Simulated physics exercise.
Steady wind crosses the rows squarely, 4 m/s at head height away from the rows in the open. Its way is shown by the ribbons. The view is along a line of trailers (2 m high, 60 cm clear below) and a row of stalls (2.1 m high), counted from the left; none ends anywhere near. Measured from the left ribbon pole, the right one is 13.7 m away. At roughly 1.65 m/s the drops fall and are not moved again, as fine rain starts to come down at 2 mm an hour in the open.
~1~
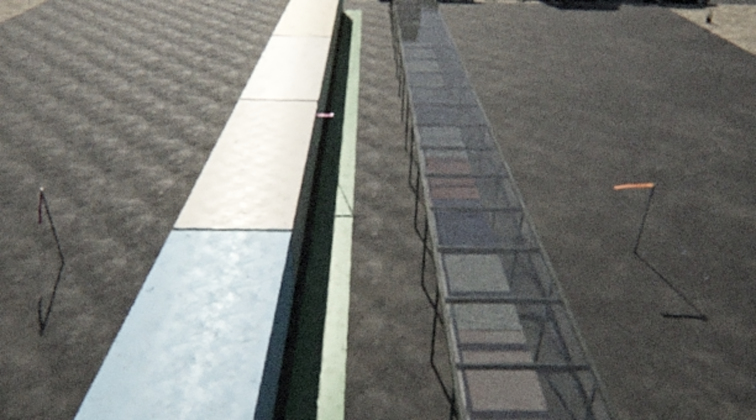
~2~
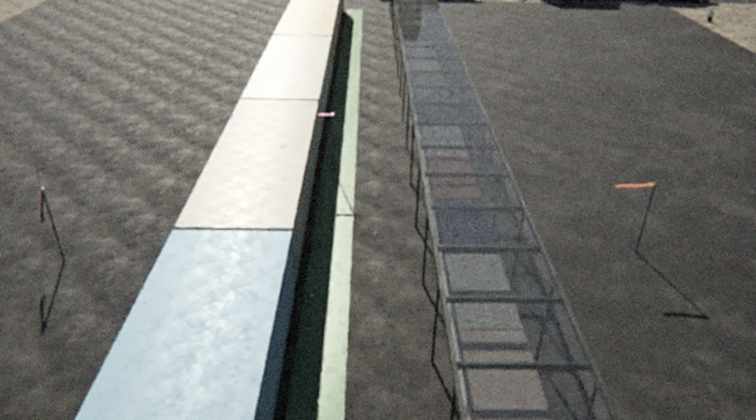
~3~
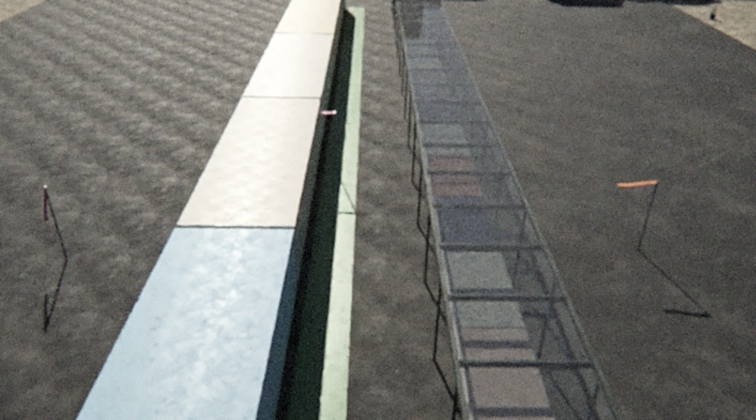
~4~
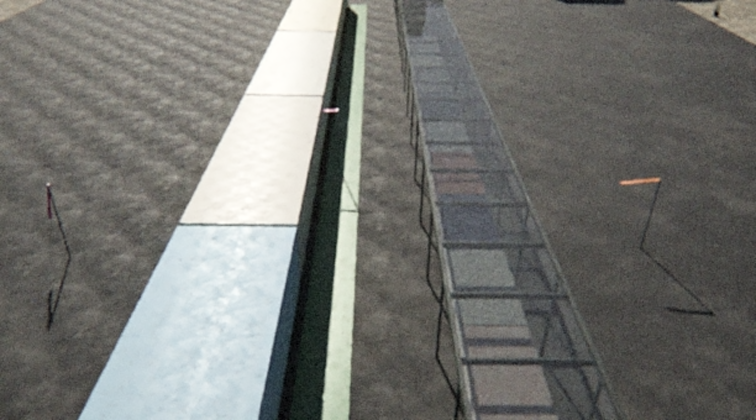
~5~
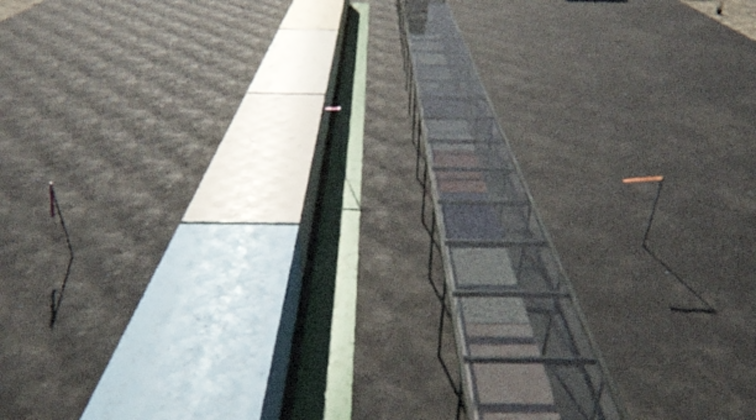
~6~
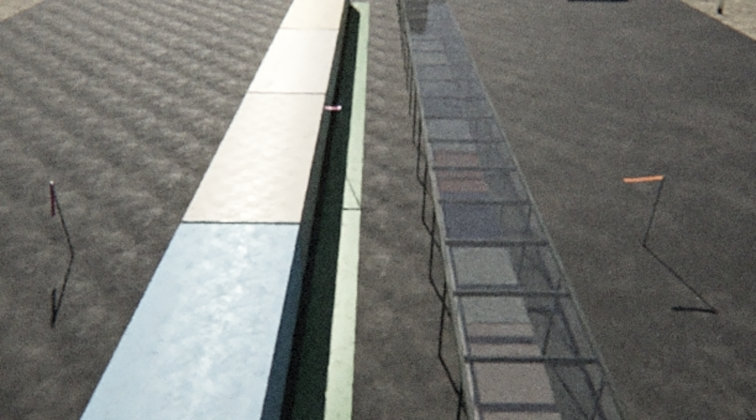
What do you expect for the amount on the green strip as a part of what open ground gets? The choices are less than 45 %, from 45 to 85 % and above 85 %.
Result: Less than 45 % of the open-ground amount.
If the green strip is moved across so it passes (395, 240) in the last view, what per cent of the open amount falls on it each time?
Roughly 30 per cent.
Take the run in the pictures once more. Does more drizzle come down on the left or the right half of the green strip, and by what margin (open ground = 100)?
Result: Left section leads by approx. 30 points.
After 10 minutes open ground has 0.3 mm and the green strip 0.1 mm.
After 30 minutes open ground has 1.0 mm and the green strip 0.3 mm.
After 60 minutes open ground has 2.0 mm and the green strip 0.5 mm, so the green strip has 26 % of the open amount; the left half of it has 42 %, the right half 10 %.
